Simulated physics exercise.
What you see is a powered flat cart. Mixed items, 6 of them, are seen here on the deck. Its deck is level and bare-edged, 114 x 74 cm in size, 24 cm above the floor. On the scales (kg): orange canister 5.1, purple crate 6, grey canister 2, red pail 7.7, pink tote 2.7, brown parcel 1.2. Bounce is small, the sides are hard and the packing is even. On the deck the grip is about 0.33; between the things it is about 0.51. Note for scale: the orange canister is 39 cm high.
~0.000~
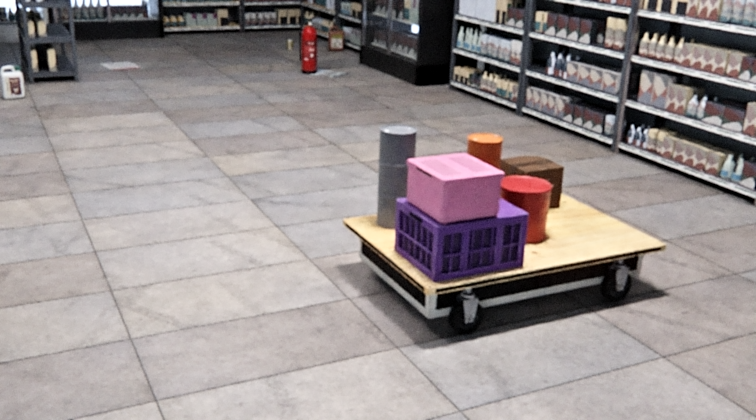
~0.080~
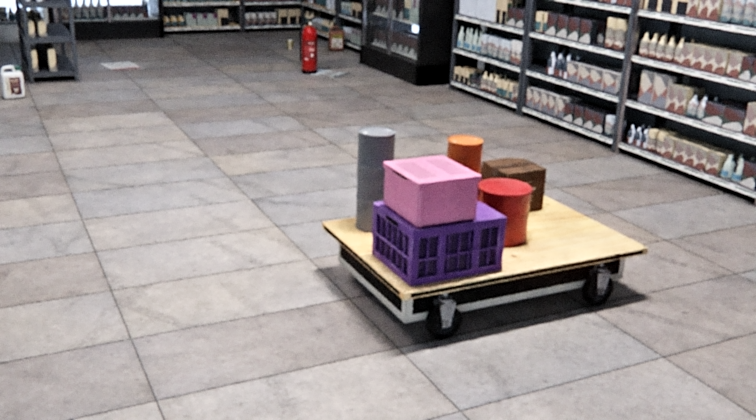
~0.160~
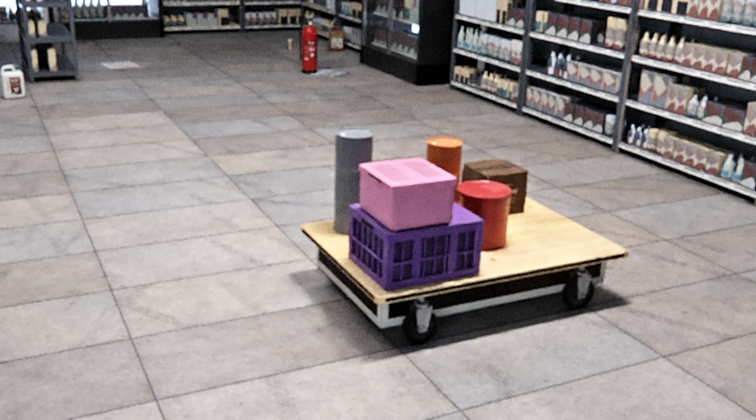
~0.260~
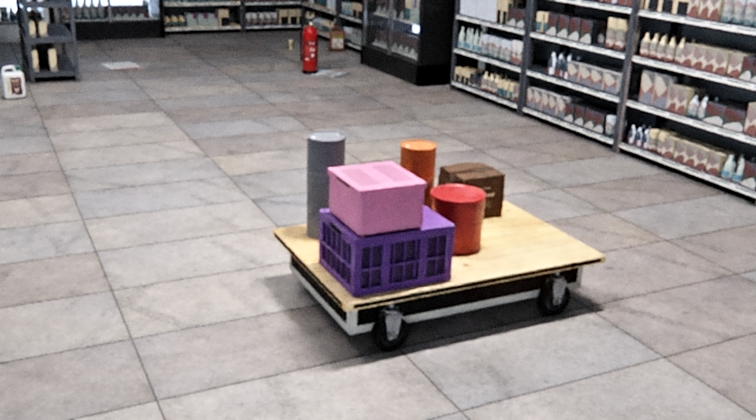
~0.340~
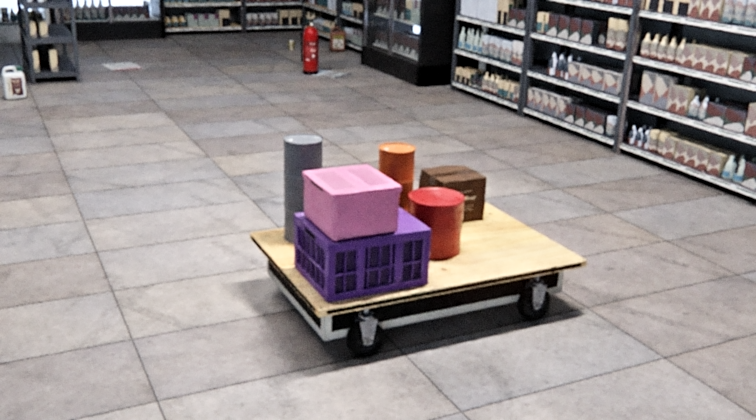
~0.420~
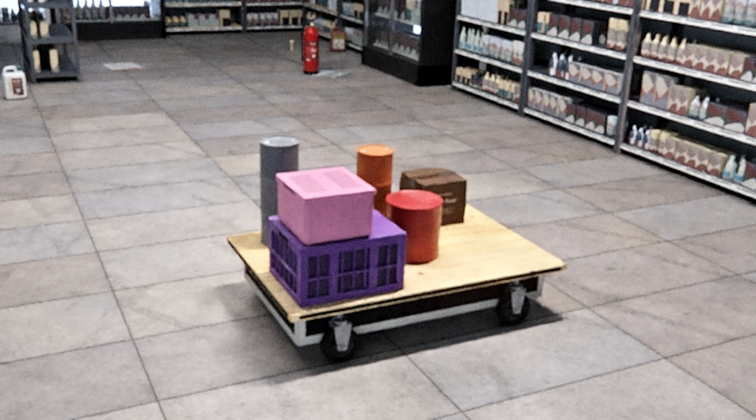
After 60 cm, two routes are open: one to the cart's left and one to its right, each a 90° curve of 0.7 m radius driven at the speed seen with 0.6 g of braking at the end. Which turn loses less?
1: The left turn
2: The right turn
Answer: 2.
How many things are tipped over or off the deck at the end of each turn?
Steering left costs 4, steering right costs 3.
Turning left. At 0.92 s, cart has run 120 cm, turned 37°; grey canister now off the deck; purple crate slid 28 cm near (212, 317); orange canister slid 11 cm near (233, 246).
After 1.32 s, cart has run 172 cm, turned 79°; orange canister and pink tote now off the deck; purple crate slid 55 cm; brown parcel slid 6 cm.
After 1.72 s, cart has run 214 cm, turned 90°; purple crate now off the deck; brown parcel slid 11 cm; red pail slid 6 cm.
At rest (2.3 s), off the deck, orange canister, purple crate, grey canister and pink tote; not toppled but over 10 cm from the start, red pail and brown parcel.
Turning right instead, purple crate, grey canister and pink tote tipped over or off the deck, 3 of 6 in all.
